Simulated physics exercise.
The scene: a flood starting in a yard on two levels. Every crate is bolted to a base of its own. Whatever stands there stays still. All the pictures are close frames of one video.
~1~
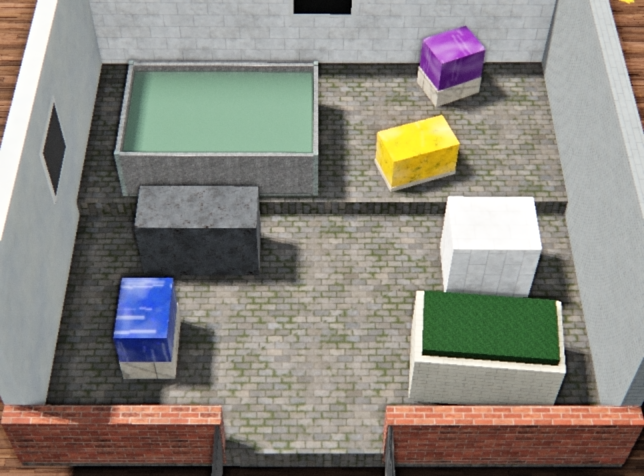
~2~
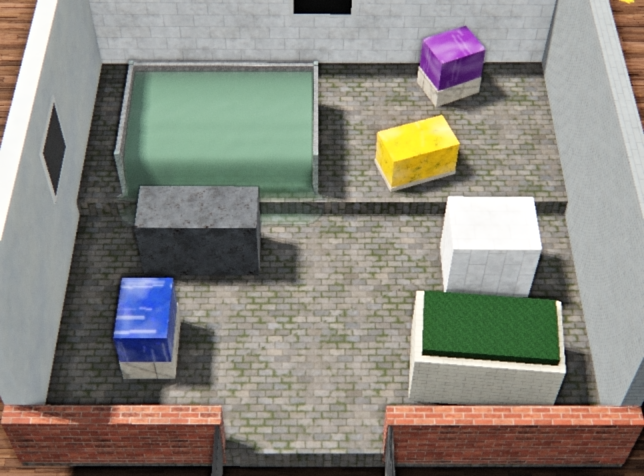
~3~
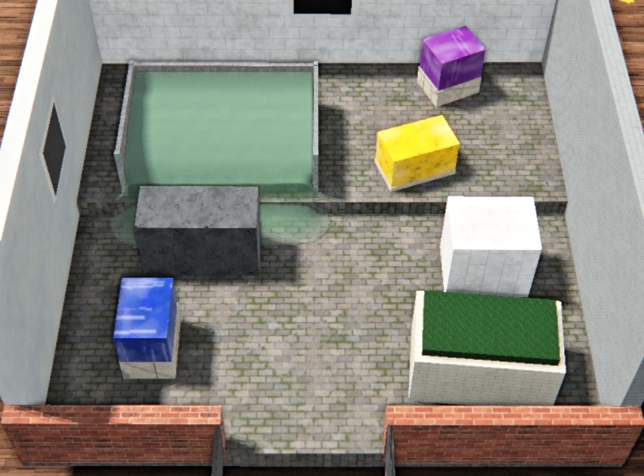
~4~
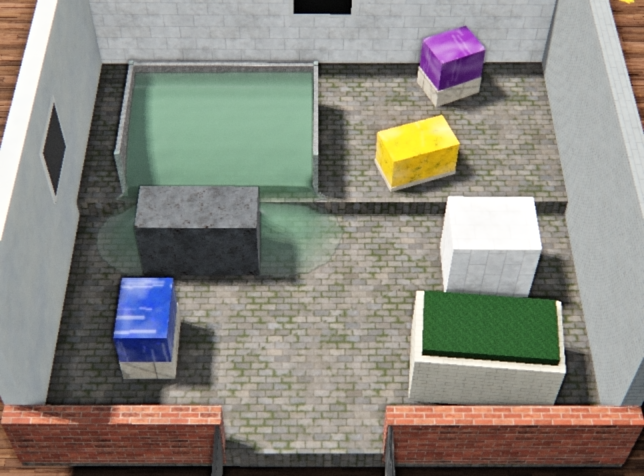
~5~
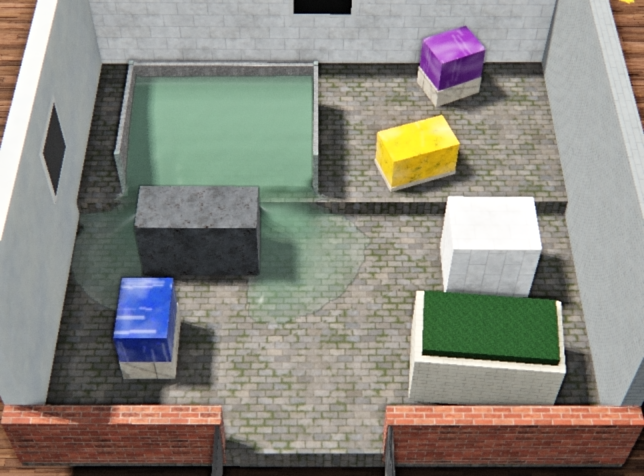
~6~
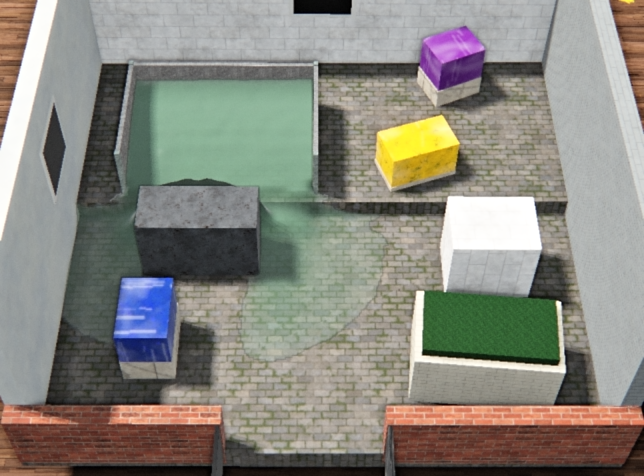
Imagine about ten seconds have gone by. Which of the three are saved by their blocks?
My prediction: The purple crate will be spared; the yellow crate will be spared; the blue crate will be spared.
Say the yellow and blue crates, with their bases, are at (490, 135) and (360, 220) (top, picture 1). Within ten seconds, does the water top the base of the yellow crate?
The yellow crate is untouched.
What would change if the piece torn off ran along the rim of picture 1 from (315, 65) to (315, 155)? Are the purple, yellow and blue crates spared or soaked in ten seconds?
Purple: Flooded; yellow: Flooded; blue: Not flooded.
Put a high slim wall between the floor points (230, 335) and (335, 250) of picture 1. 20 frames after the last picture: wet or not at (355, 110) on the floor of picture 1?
At that place: Dry.
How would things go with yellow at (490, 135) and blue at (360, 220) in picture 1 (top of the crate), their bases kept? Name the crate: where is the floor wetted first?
Blue one.
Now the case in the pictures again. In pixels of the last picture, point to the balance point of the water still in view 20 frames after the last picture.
My pick is pixel (259, 278).
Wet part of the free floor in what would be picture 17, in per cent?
Close to 55 in a hundred, I think.
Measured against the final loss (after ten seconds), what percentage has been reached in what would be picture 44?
Approximately 65 %.
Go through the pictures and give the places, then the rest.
The first frame shows the open tank at (221, 112) is whole and still.
In the second frame, the front is at (121, 198), out from the gap at (219, 179).
In the third frame, the front is at (117, 229), out from the gap at (220, 181).
In the fourth frame, the front is at (105, 250), out from the gap at (220, 183).
In the fifth frame, water pours out at (220, 183) and has run to (94, 293).
In the sixth frame, the front is at (80, 323), out from the gap at (220, 184).
A moment on, water covers 40 % of the floor; the purple crate not reached, the yellow crate not reached, the blue crate water round its plinth.
Next, water covers 55 % of the floor; the purple crate not reached, the yellow crate not reached, the blue crate water round its plinth.
Then, water covers 65 % of the floor; the purple crate not reached, the yellow crate not reached, the blue crate water round its plinth.
Later, water covers 65 % of the floor; the purple crate not reached, the yellow crate not reached, the blue crate water round its plinth.
In the end, water covers 65 % of the floor; the purple crate stayed above the water, the yellow crate stayed above the water, the blue crate stayed above the water.
